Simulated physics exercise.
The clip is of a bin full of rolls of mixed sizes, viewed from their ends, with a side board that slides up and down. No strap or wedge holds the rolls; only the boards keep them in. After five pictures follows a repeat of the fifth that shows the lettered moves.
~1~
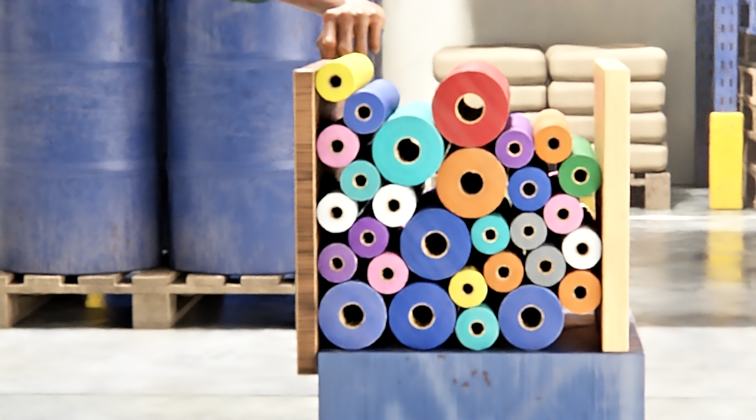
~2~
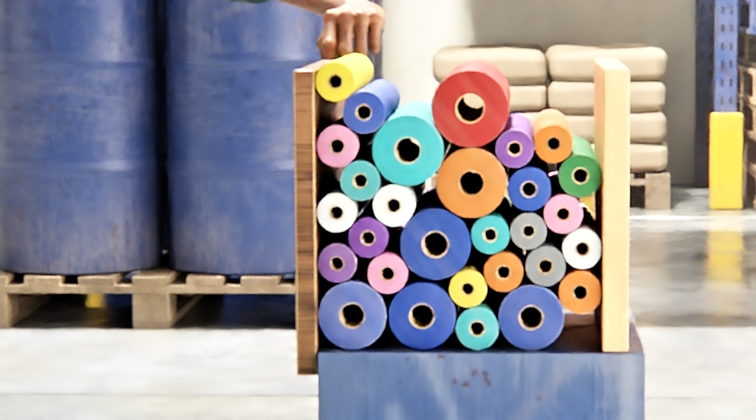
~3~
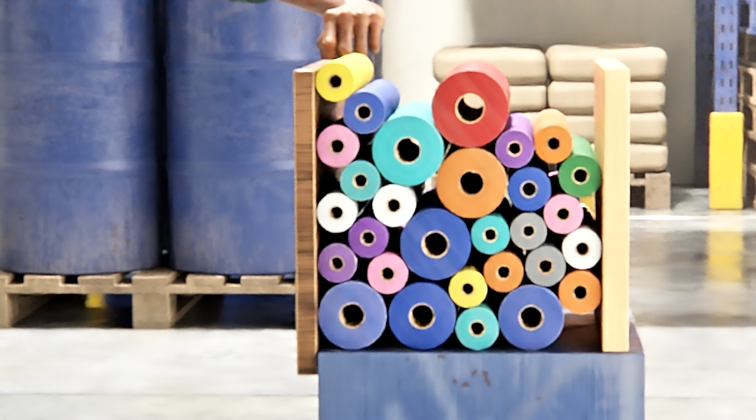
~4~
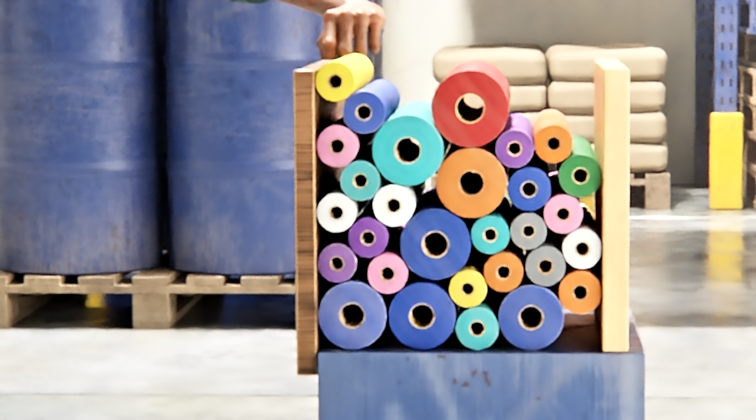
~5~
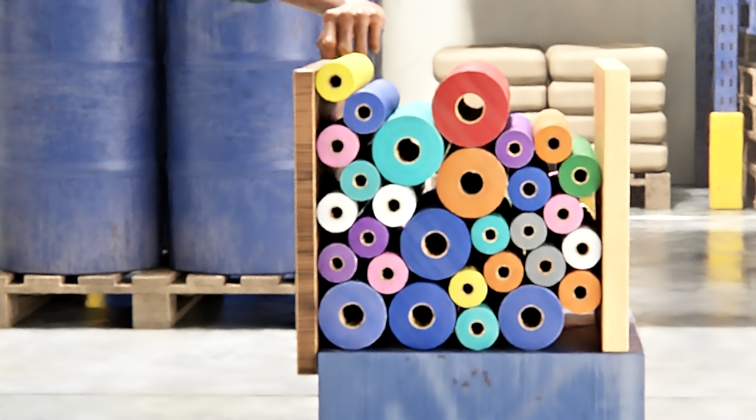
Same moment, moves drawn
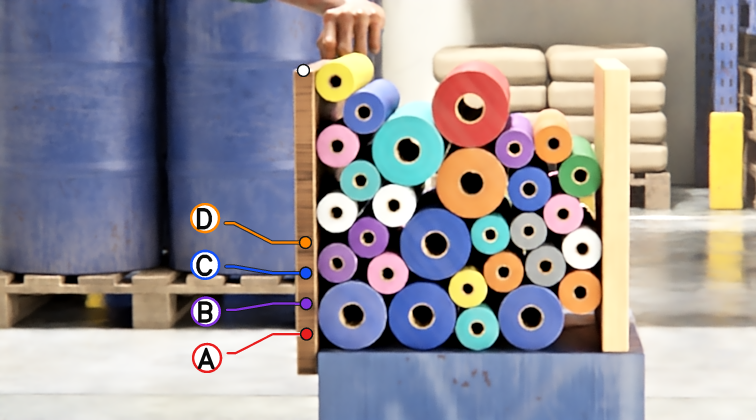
In a warehouse, a hand rests still above colourful rolls stacked between two upright boards.
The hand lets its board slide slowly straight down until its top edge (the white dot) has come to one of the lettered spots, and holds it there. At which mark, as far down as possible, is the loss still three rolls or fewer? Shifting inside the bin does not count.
The lowest mark that will do is D.
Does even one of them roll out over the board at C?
Yes.
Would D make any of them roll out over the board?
Yes.
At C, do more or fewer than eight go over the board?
It loses fewer than eight.
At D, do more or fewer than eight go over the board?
It loses fewer than eight.
On the copy, A at (307, 334); B at (306, 304); C at (306, 274); D at (306, 243); the white dot at (304, 71).
On D. First, top of the board (316, 149).
Then, top of the board (317, 236).
Finally, top of the board (317, 242), three out over the board.
By contrast, A more than three out over the board; B more than three out over the board; C more than three out over the board.
